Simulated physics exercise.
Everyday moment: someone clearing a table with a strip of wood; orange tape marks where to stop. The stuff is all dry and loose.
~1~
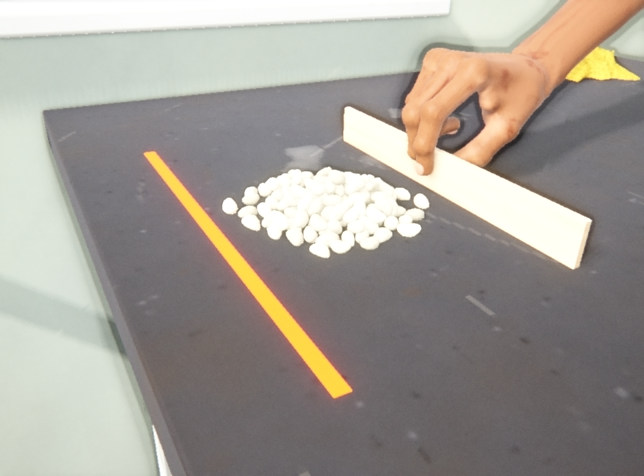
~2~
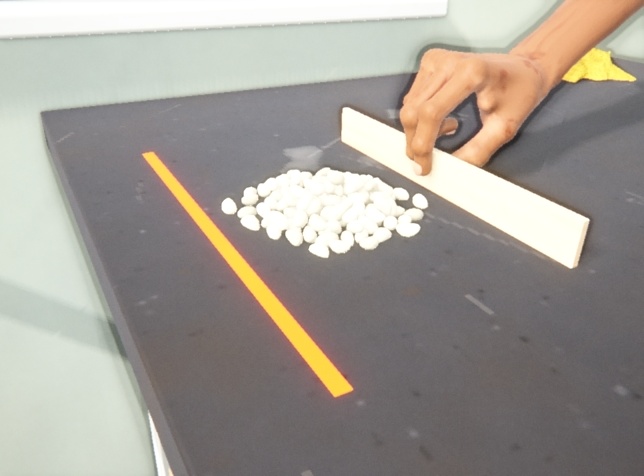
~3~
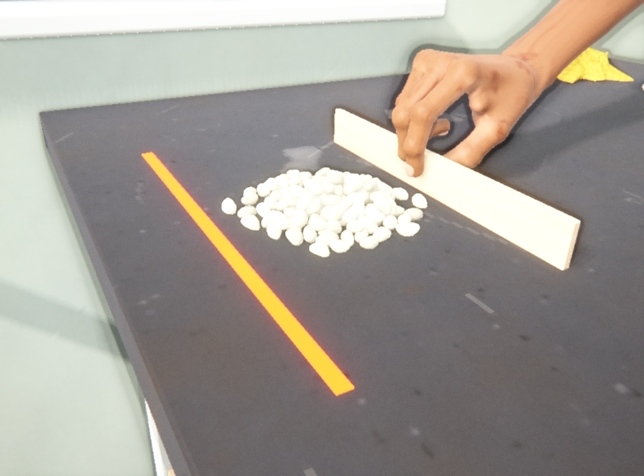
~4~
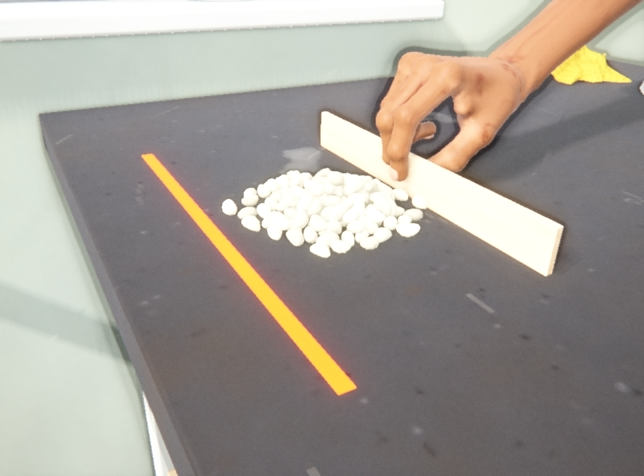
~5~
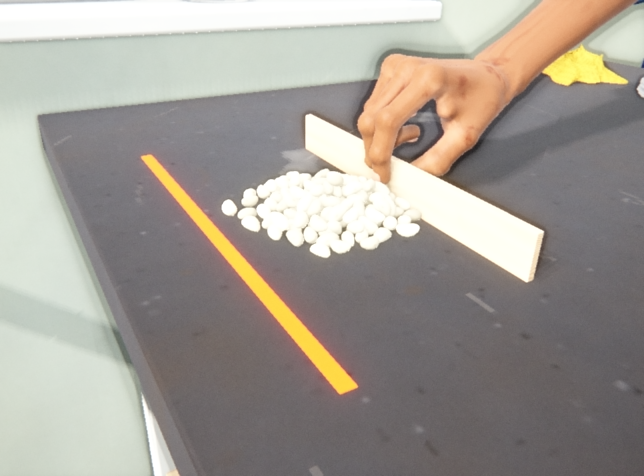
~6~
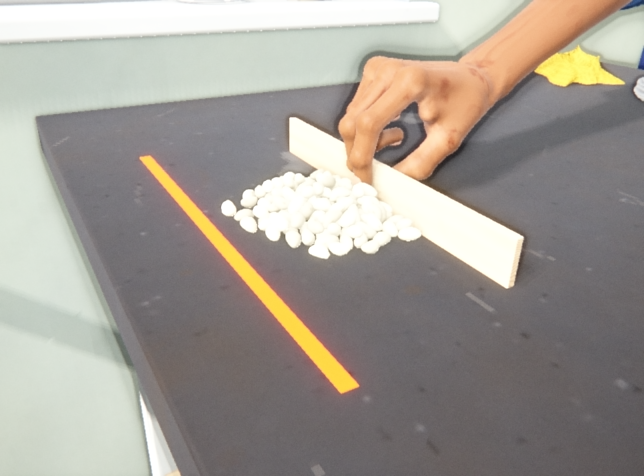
A hand slides a strip of wood left into white beans, pushing some toward orange tape.
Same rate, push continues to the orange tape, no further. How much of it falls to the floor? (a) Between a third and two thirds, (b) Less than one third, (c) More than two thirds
(b) Less than one third.
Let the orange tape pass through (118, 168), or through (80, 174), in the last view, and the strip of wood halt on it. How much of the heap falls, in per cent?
First try about 50 per cent, second about 100 per cent.
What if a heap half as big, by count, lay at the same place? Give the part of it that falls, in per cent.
0 per cent, roughly.
Soon, strip of wood still moving, near (295, 178); heap all on the table, its front near (169, 229).
A while on, strip of wood stopped at the orange tape; heap a small part over the edge.
Finally, strip of wood stopped at the orange tape; heap a small part over the edge.
